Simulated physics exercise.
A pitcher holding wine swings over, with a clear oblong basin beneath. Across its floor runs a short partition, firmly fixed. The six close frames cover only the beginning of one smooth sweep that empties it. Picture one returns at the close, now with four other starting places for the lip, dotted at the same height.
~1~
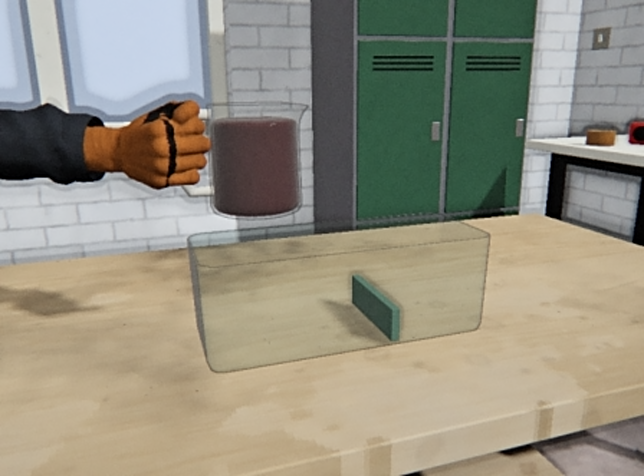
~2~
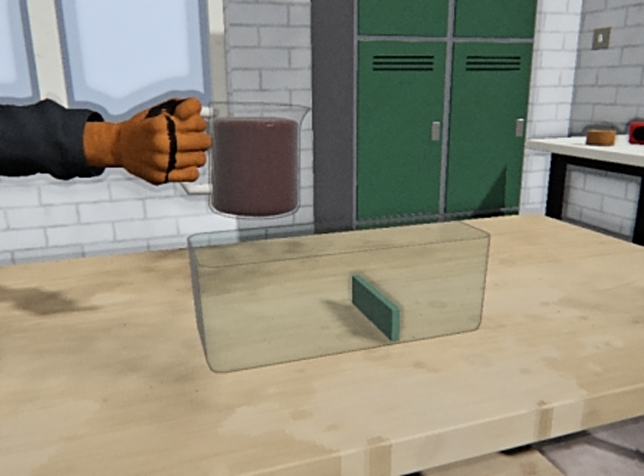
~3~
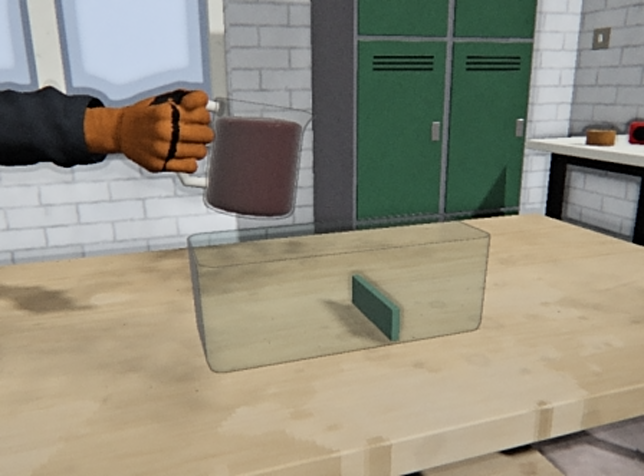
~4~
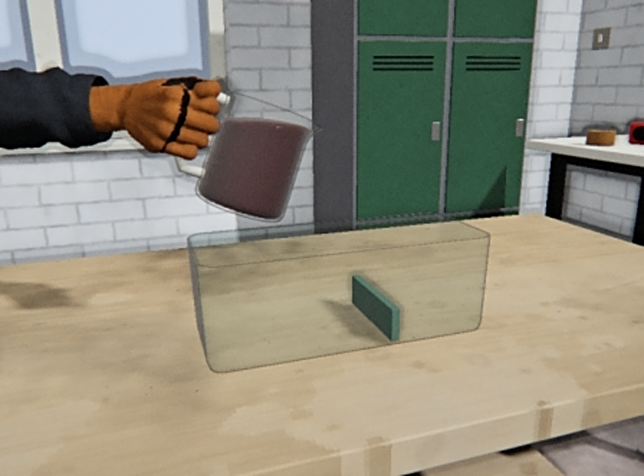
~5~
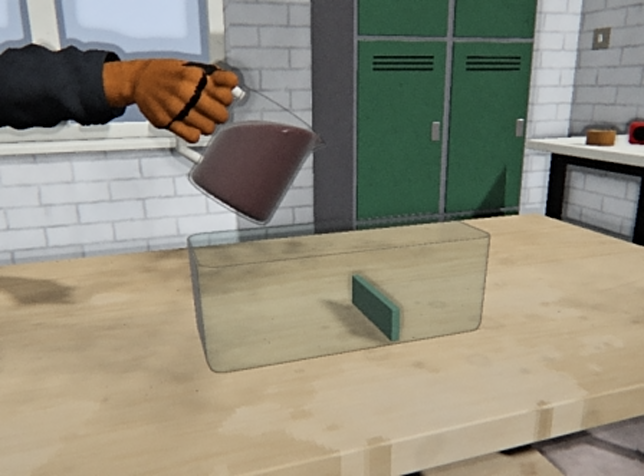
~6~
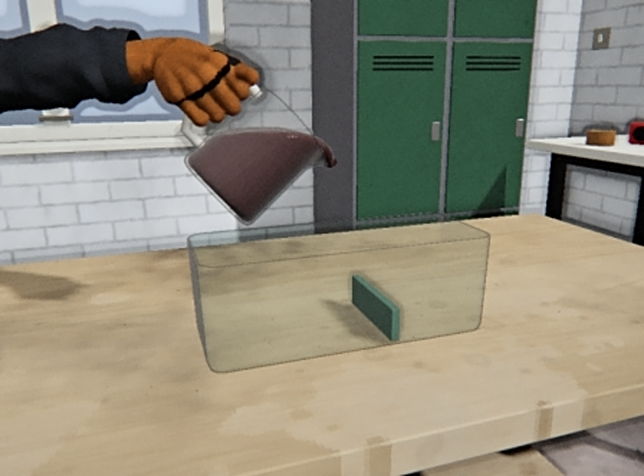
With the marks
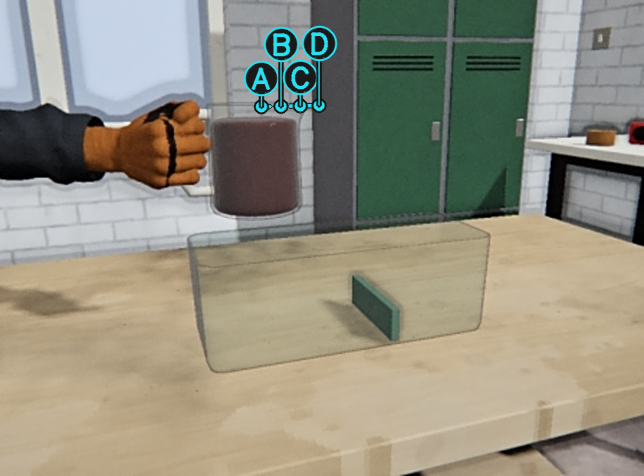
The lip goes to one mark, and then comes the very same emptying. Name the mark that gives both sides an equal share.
Go for D.
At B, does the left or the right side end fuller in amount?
The left one.
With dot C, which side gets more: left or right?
The left one.
In cyan, A at (261, 106); B at (281, 106); C at (300, 105); D at (319, 105).
With A, about 89 % ends left of the wall and 8 % right of it.
With B, about 92 % ends left of the wall and 5 % right of it; 3 % is lost outside.
With C, about 89 % ends left of the wall and 9 % right of it.
With D, about 53 % ends left of the wall and 46 % right of it.
